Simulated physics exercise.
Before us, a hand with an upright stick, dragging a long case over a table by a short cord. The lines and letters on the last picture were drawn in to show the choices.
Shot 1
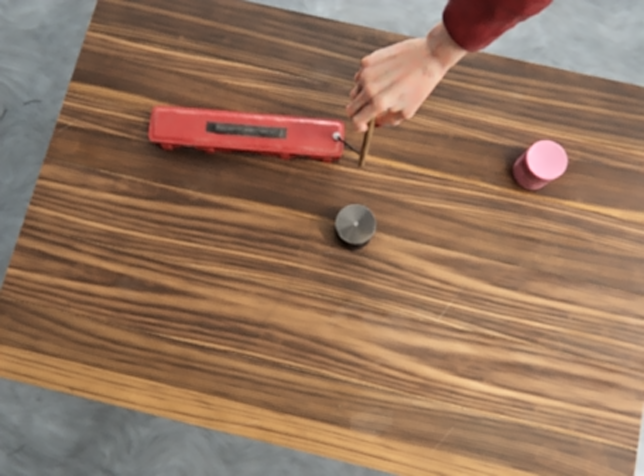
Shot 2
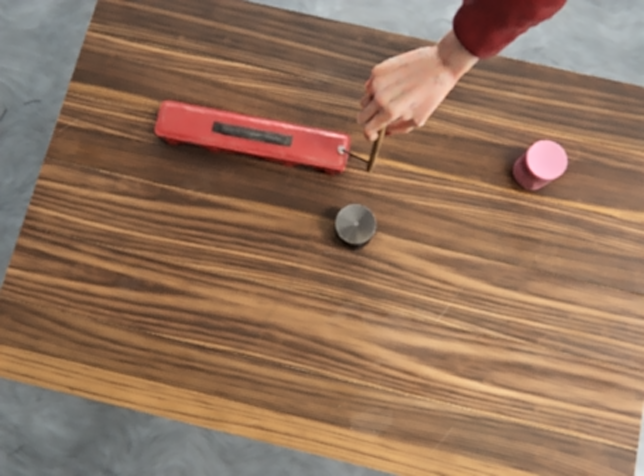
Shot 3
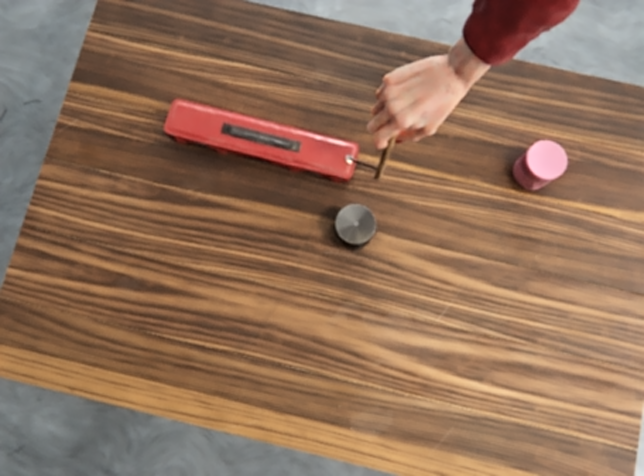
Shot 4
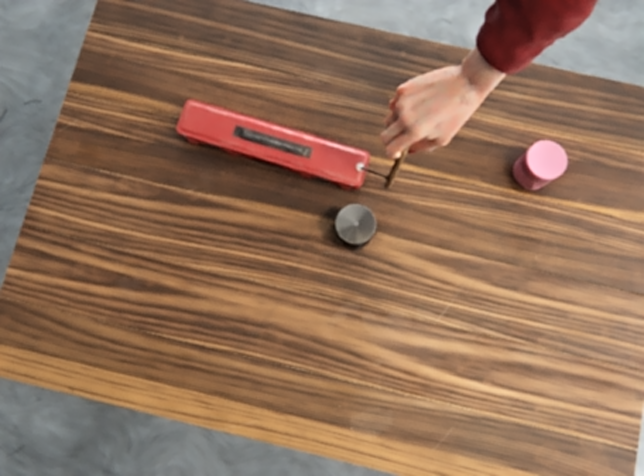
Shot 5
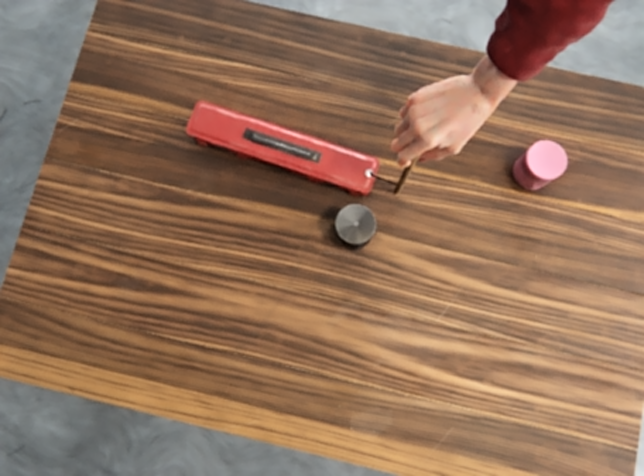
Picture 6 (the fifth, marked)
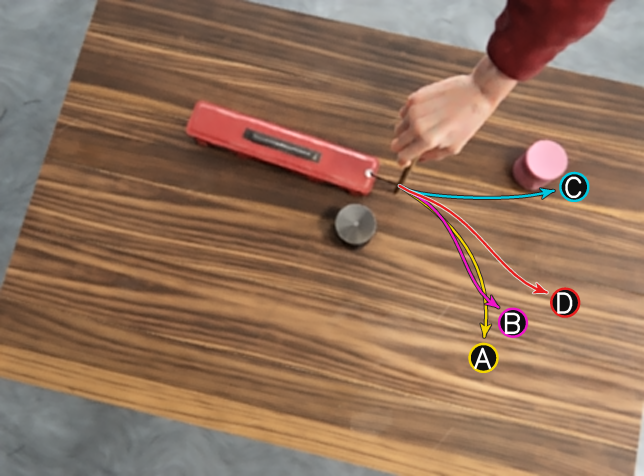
A hand with an upright stick drags a long red case rightward across a wooden table.
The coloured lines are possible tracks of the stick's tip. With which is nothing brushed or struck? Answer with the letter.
D is the clean one.
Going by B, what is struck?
It is the black tin.
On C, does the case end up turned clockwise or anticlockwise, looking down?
On that path, anticlockwise.
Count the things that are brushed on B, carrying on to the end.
One.
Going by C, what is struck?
It is the pink jar.
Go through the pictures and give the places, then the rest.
Pink jar (538, 166); black tin (355, 228); red case (247, 130), in the first picture.
Red case (252, 134); black tin (355, 228), in the second picture.
Red case (261, 137); black tin (355, 228), in the third picture.
Red case (273, 142); black tin (355, 228), in the fourth picture.
Red case (282, 146); black tin (355, 228); pink jar (538, 166), in the fifth picture.
On the marked copy, A from (399, 186) via (466, 247) to (484, 337); B from (399, 186) via (455, 240) to (499, 307); C from (399, 186) via (476, 198) to (554, 191); D from (399, 186) via (476, 234) to (547, 292).
Taking D. A third of the way, foot of the stick (456, 217), middle of the case (340, 169).
Two thirds of the way, foot of the stick (503, 264), middle of the case (393, 198).
When it is over, foot of the stick (552, 294), middle of the case (439, 227); nothing has been touched.
As for the rest, A meets the black tin; B meets the black tin; C meets the pink jar.
